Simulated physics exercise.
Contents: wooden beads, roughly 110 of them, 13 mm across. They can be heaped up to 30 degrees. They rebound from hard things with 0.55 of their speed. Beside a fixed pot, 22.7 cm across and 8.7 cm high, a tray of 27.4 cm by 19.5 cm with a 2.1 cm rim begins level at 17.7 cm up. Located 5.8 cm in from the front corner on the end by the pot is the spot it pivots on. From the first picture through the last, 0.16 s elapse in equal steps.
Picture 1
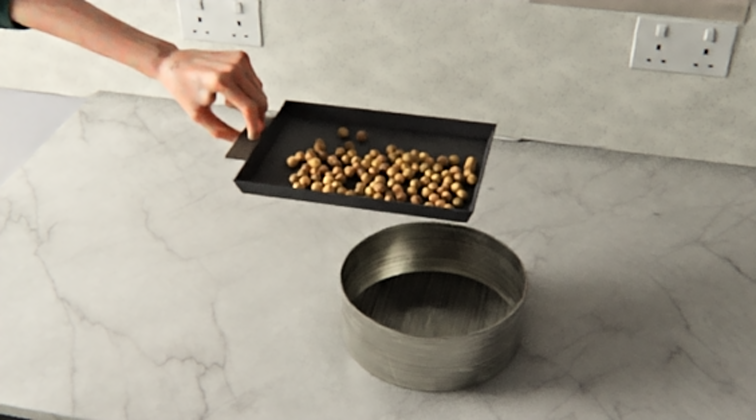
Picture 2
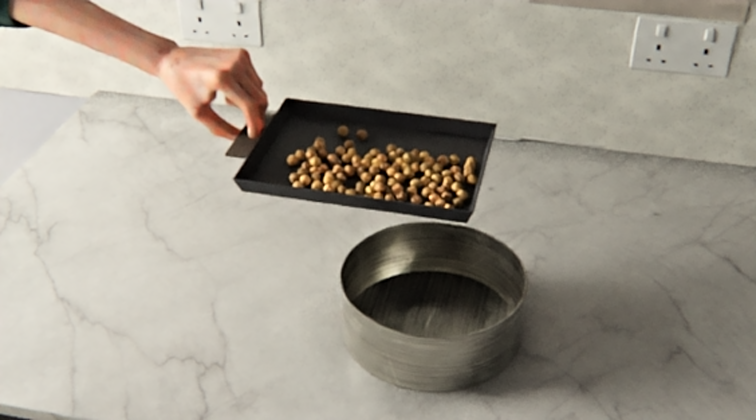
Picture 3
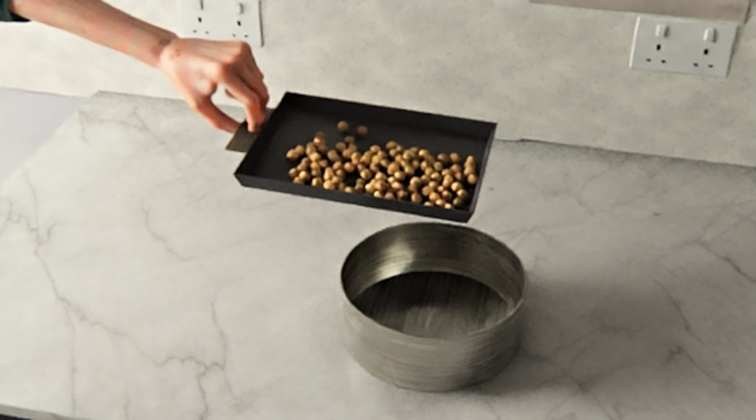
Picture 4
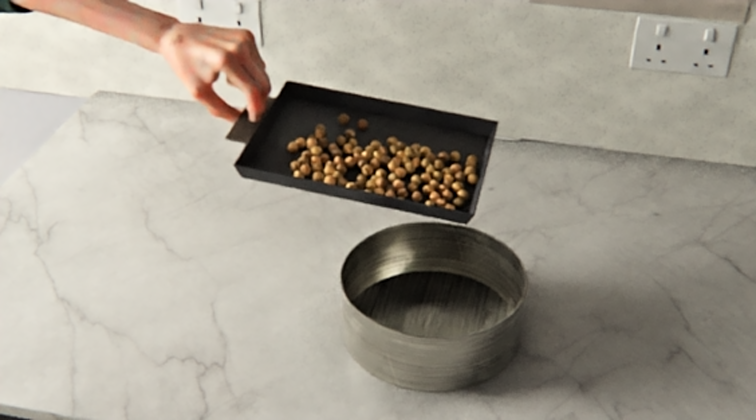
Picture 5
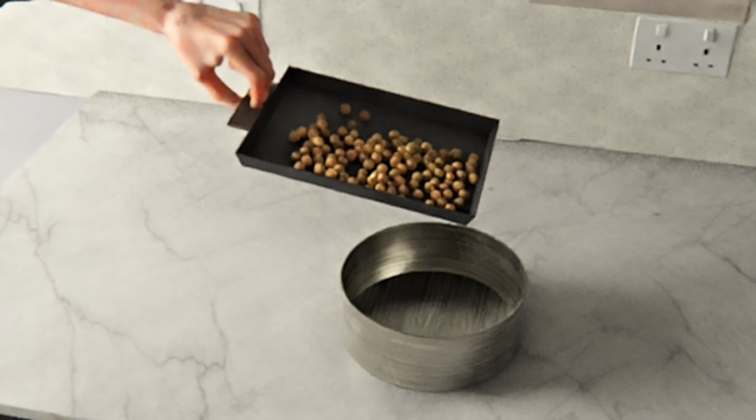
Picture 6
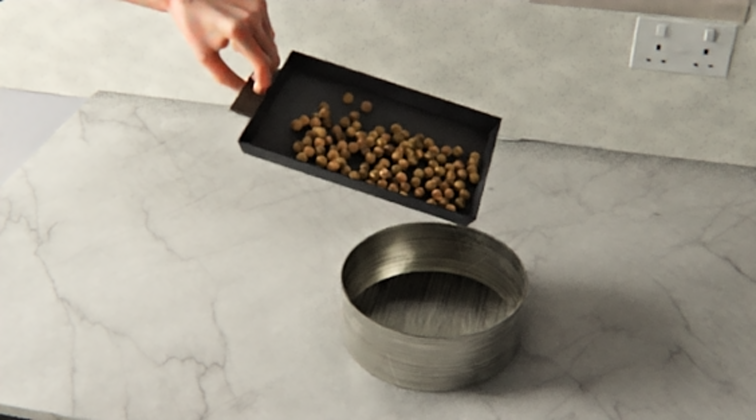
A black tray of small round wooden beads, held by a hand at its left end, began level above a round metal pot, then slowly tilted as the hand raised that end.
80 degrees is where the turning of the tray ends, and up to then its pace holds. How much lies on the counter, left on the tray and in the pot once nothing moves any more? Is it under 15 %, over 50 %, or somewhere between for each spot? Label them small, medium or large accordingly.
Counter - medium, tray - small, pot - large.
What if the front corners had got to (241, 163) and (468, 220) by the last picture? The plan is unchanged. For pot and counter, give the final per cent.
Pot 100; counter 0.
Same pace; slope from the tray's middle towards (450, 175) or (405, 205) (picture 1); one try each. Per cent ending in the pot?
I'd put it at roughly 25 per cent for the first tilt and roughly 100 per cent for the second.
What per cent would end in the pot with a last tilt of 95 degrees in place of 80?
That comes out at some 75 per cent.
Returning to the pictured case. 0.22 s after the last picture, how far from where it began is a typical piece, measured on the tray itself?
It has moved some 4 cm from its start.
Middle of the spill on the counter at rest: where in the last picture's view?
Around (631, 362).
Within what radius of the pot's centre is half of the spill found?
About 32 cm from the centre.
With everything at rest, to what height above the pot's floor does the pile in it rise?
Close to 2.5 cm up.
Then, 0.22 s after the last picture, tilt 49 degrees; the tray holds 100 %, the pot 0 %.
Then, 0.36 s after the last picture, tilt 70 degrees; the tray holds 100 %, the pot 0 %.
Then, 0.63 s after the last picture, tilt 80 degrees; the tray holds 15 %, the pot 45 %.
In the end, counter 30 %, tray 0 %, pot 70 %.
